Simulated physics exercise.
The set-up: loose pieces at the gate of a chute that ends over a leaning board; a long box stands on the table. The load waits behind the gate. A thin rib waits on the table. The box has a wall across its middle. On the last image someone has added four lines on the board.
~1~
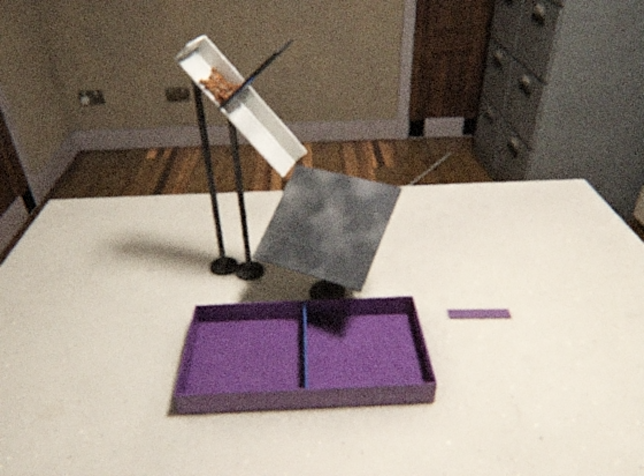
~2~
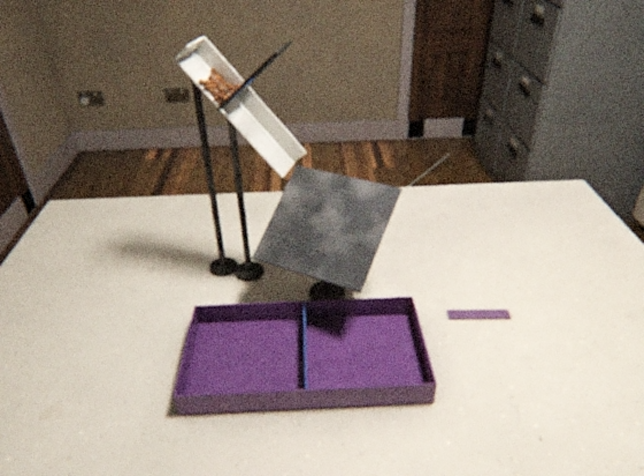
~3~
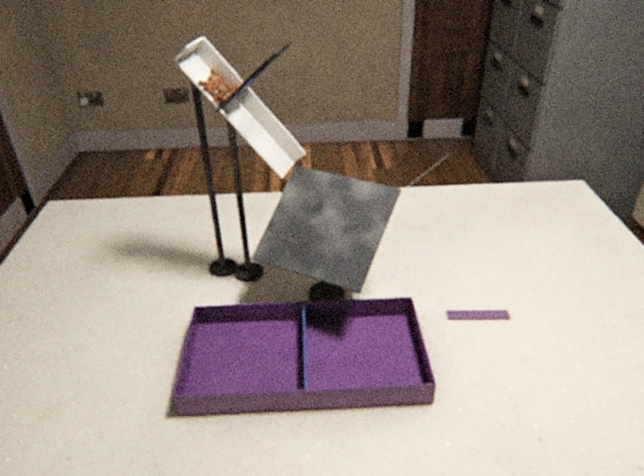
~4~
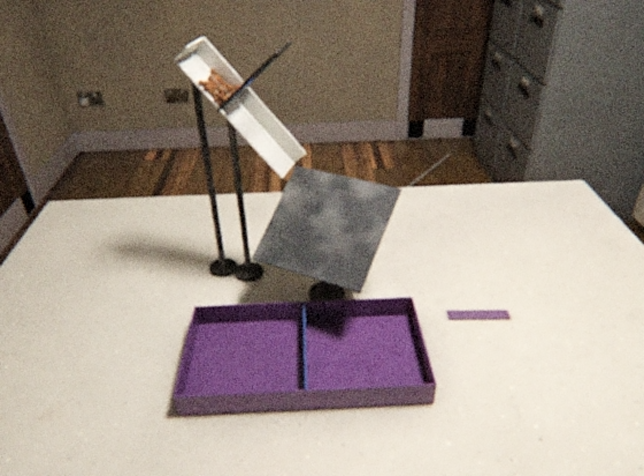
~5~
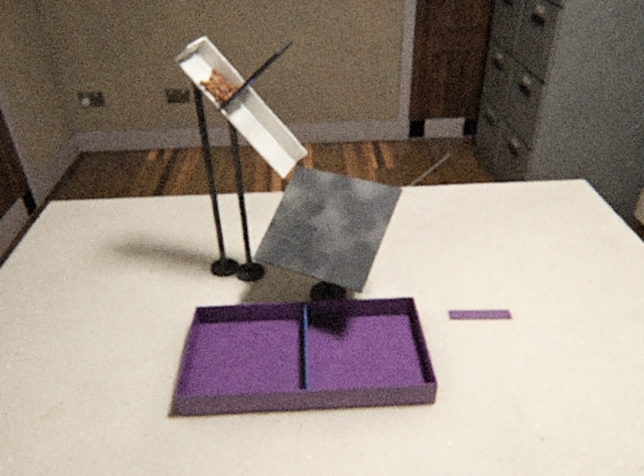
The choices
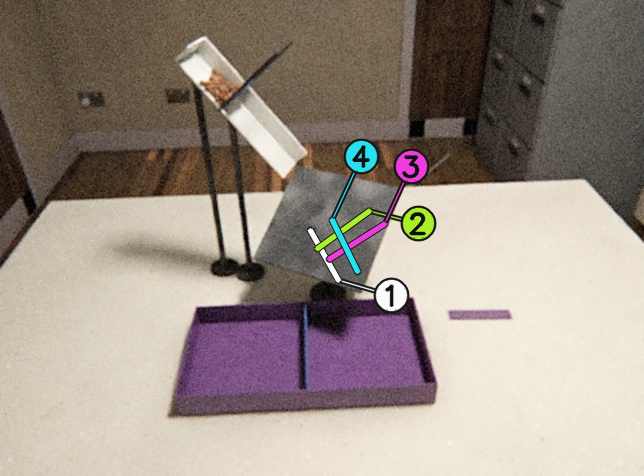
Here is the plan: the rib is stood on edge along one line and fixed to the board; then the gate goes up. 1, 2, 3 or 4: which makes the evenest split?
The answer is line 4.
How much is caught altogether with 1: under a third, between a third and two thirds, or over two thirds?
It is over two thirds.
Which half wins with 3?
The left half.
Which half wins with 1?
Right.
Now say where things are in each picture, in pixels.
Load behind the gate (221, 89), cereal balls; lip of the chute (289, 169), sloping steeply, in the first frame.
Middle of the board (326, 224), tilted fairly steeply; middle of its low edge (303, 274); of its high edge (347, 176), in the second frame.
Front corners of the box (174, 396) and (436, 384); front end of its middle wall (305, 390); gate still shut (243, 87), in the third frame.
Middle of the load (220, 90); lip (288, 171), in the fourth frame.
Middle of the load (221, 90); lip (289, 170), in the fifth frame.
On the marked copy, line 1 from (310, 230) to (338, 280); line 2 from (369, 211) to (317, 248); line 3 from (384, 224) to (329, 259); line 4 from (332, 220) to (357, 271).
With 1, of what is caught, about a tenth in the left half, almost all in the right.
With 2, of what is caught, almost all in the left half, just a few in the right.
With 3, of what is caught, almost all in the left half, about a tenth in the right.
With 4, of what is caught, roughly a third in the left half, roughly two thirds in the right.
